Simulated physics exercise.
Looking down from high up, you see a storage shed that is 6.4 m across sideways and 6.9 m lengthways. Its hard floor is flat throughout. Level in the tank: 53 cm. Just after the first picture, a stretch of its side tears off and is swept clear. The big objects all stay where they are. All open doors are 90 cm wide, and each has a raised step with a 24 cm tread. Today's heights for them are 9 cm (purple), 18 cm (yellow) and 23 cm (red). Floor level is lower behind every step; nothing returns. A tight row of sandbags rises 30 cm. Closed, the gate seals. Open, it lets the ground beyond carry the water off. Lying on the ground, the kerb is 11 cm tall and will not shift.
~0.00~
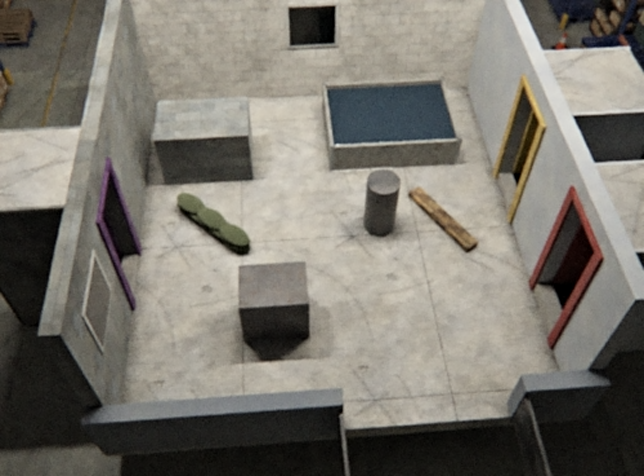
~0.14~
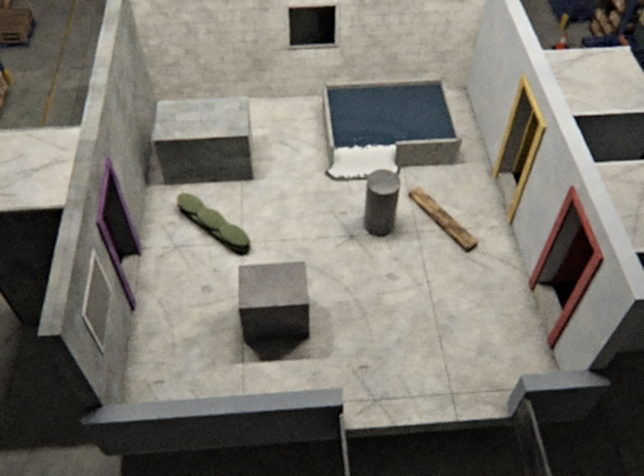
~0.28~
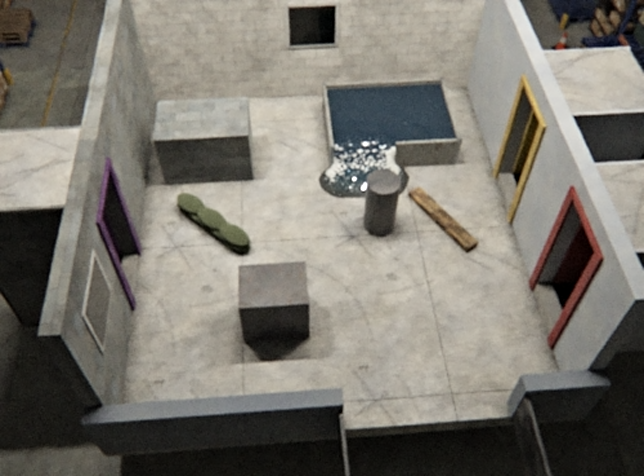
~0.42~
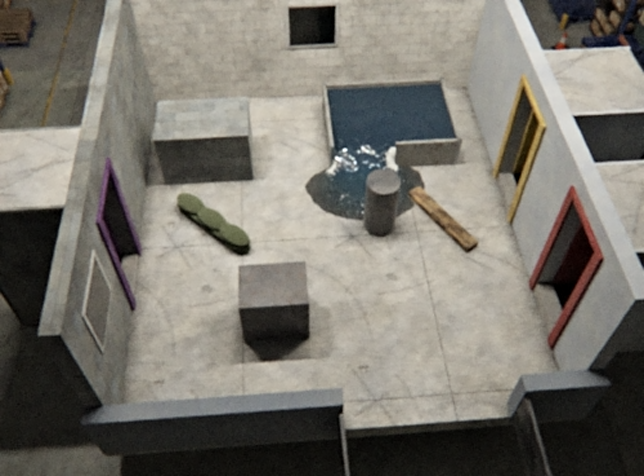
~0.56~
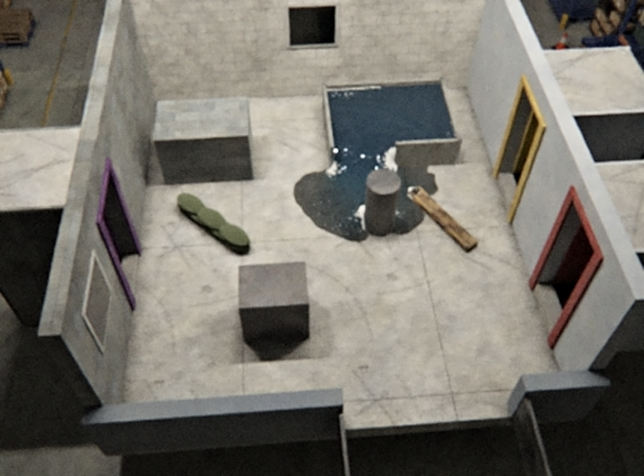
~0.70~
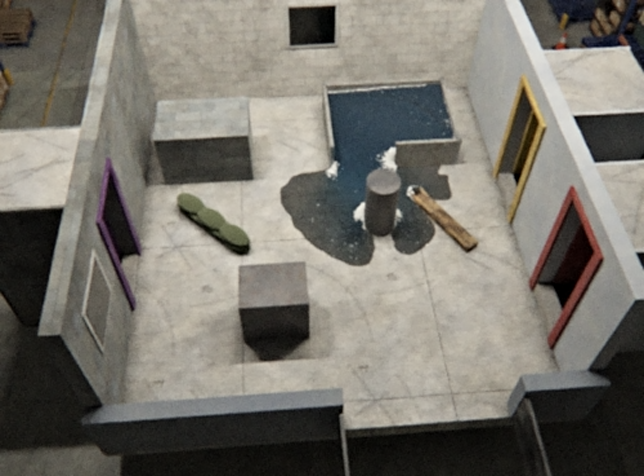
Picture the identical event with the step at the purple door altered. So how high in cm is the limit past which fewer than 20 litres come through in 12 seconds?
The limit is about 8.5 cm.
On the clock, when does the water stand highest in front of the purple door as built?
Around 3.2 seconds.
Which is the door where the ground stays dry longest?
The purple door comes last.
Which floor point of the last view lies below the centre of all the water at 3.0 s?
The water's centre is at about (361, 202).
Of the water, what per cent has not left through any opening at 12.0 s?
Share still there: Approx. 74 percent.
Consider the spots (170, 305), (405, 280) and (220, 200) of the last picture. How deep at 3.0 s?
Around 4 cm, 2 cm and 3 cm.
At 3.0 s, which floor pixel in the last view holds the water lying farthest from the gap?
(123, 405).
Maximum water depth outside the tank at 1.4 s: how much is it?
Roughly 36 cm.
After 1.4 s water covers 20 % of the floor, deepest (36 cm) near (369, 207); it has not reached the purple door.
After 3.0 s water covers 55 % of the floor, deepest (24 cm) near (369, 207); 11 cm at the purple door, 2 litres in over its 9 cm step.
After 12.0 s water covers 90 % of the floor, deepest (6 cm) near (120, 429); 3 cm at the purple door, 16 litres in over its 9 cm step.
At the purple door as built, the water arrived by 2.7 s and peaked near 13 cm at 3.2 s.
With a step of 7.5 cm, 30 litres would have come in within the 12 s; with 10 cm, 11 litres. So under 20 litres takes about 8.5 cm.
